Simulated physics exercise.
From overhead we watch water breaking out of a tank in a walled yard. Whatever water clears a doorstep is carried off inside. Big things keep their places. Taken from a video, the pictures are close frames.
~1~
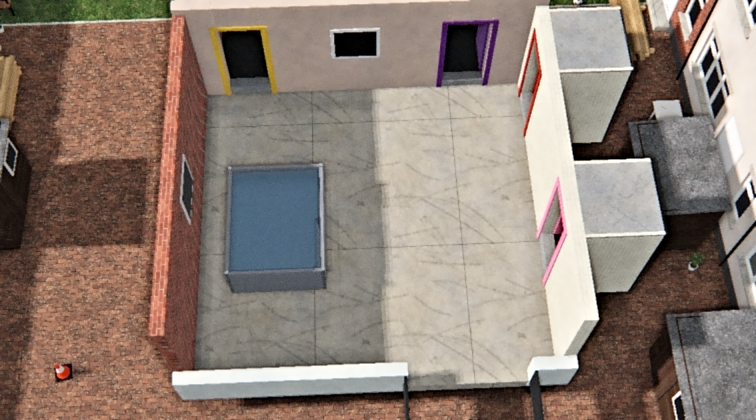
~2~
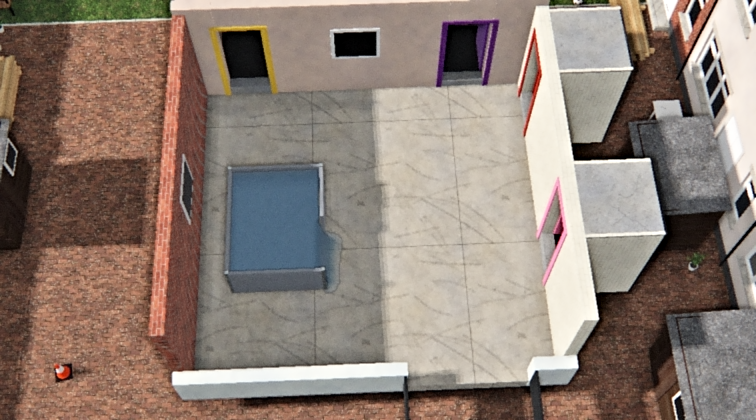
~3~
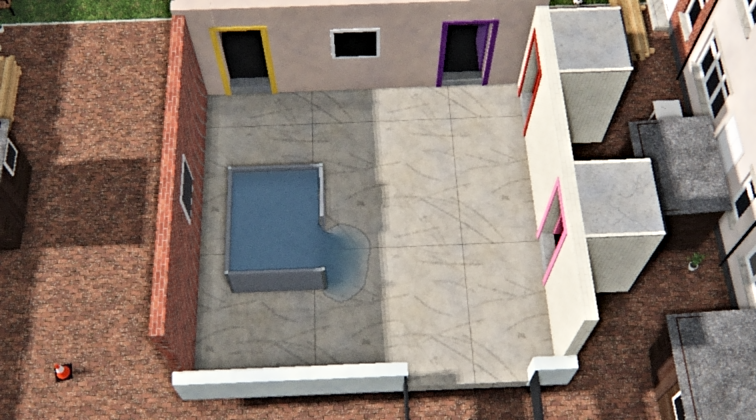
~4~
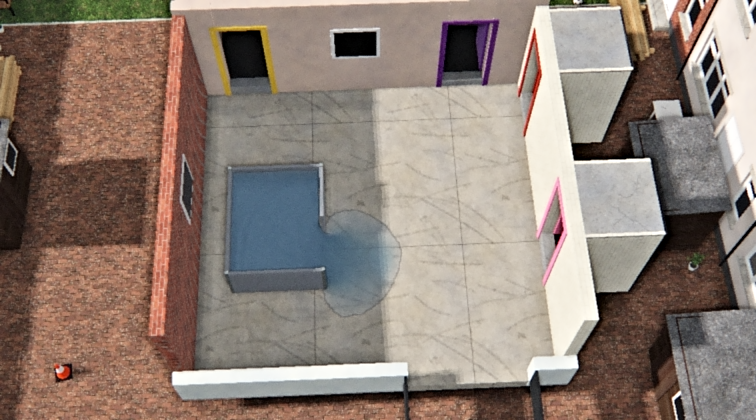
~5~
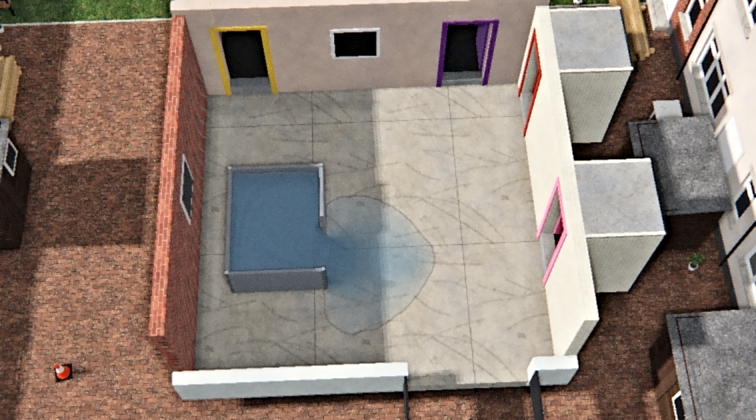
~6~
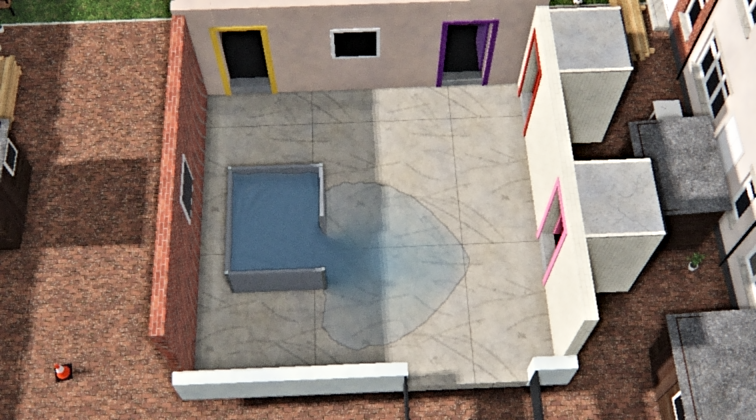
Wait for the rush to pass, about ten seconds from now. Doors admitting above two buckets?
Result: The purple door swallows an okay amount of water; the pink door swallows an okay amount of water; the yellow door swallows an okay amount of water; the red door swallows an okay amount of water.
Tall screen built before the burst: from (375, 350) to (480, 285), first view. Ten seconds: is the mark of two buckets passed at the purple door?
Purple exceeds the limit.
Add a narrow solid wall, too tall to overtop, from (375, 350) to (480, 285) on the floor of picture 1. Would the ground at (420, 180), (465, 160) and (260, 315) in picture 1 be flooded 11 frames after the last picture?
Log, spots one to three: Swamped; swamped; spared.
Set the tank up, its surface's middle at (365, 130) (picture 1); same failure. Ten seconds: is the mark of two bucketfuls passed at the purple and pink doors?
At the purple door it comes out lower; at the pink door it comes out lower.
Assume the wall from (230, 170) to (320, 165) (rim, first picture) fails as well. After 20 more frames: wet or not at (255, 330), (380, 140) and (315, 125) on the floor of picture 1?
In that order: No water, awash, under water.
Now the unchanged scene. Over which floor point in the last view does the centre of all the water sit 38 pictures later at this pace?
Roughly (401, 219).
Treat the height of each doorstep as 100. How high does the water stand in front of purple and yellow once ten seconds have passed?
40 and 20 %, in that order.
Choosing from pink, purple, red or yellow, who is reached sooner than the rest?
The door marked pink, I reckon.
A moment on, water covers 40 % of the floor; the purple door not reached, the pink door wet at the sill, nothing in, the yellow door not reached, the red door not reached.
Next, water covers 45 % of the floor; the purple door not reached, the pink door wet at the sill, nothing in, the yellow door not reached, the red door not reached.
Then, water covers 50 % of the floor; the purple door wet at the sill, nothing in, the pink door wet at the sill, nothing in, the yellow door not reached, the red door wet at the sill, nothing in.
Later, water covers 70 % of the floor; the purple door wet at the sill, nothing in, the pink door wet at the sill, nothing in, the yellow door wet at the sill, nothing in, the red door wet at the sill, nothing in.
In the end, water covers 90 % of the floor; the purple door wet at the sill, nothing in, the pink door wet at the sill, nothing in, the yellow door wet at the sill, nothing in, the red door wet at the sill, nothing in.
